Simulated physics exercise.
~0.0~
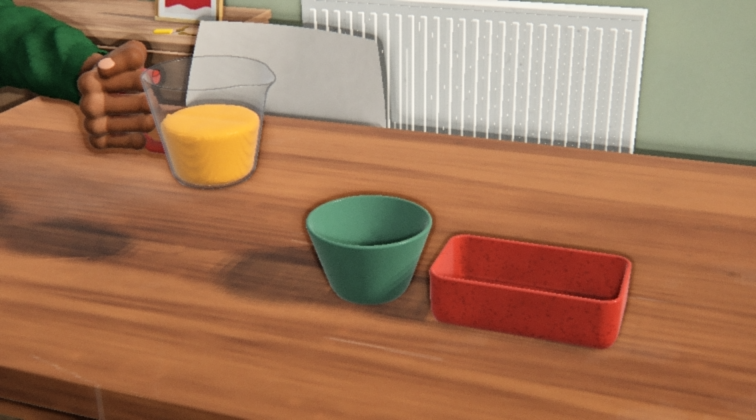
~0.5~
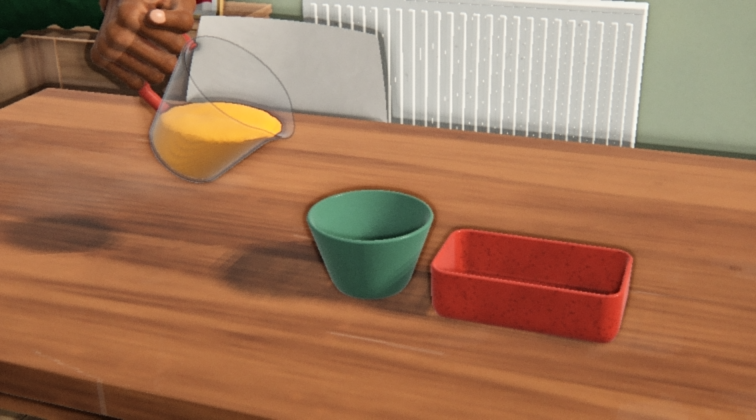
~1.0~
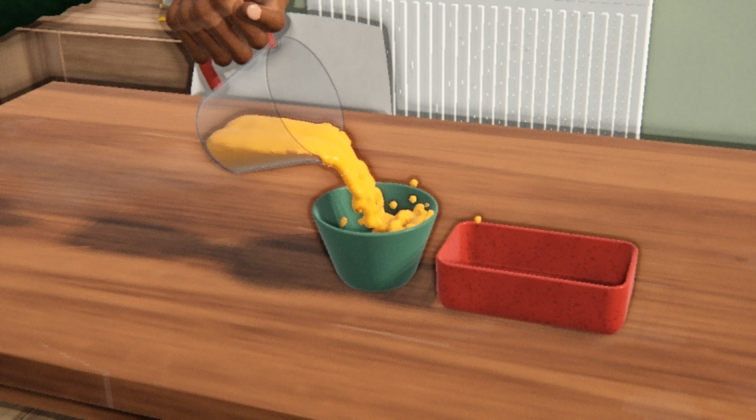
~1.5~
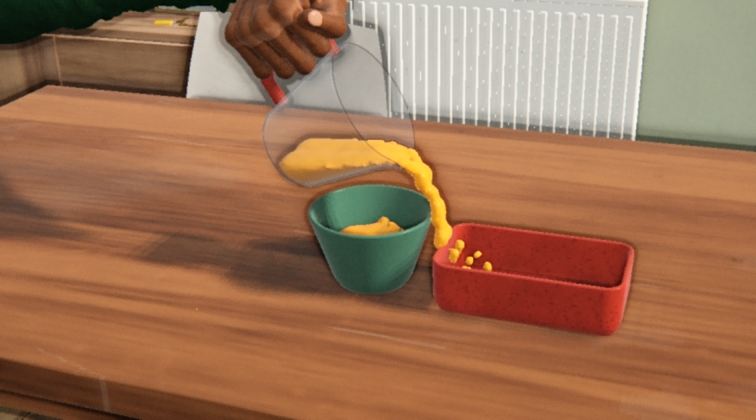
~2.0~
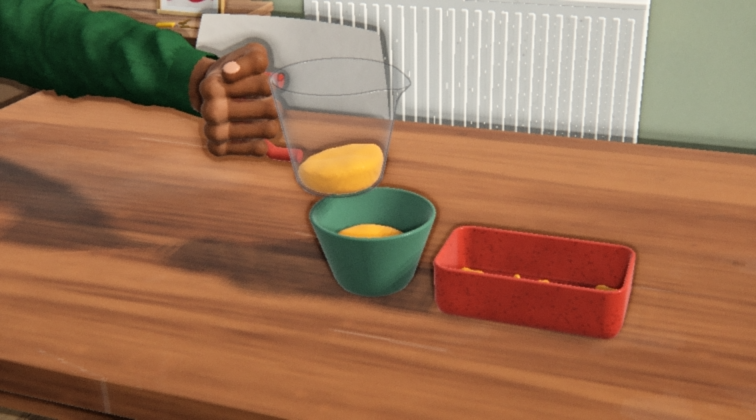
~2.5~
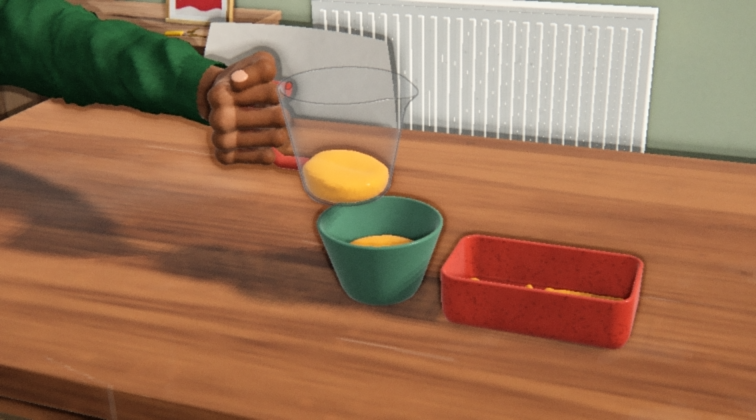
On a wooden table top in a room with a white radiator against a pale green wall, seen from slightly above by a gently swaying camera, a green cup stands left of a red rectangular box. A hand in a green sleeve holds a clear flared jug of orange-yellow juice at the left. The hand tips the jug rightwards and carries it right, pouring juice into the cup with drops scattering. Still pouring, it moves on and the stream reaches the box's left end. The jug then turns upright, keeping some juice, with some in the cup and a little in the box.
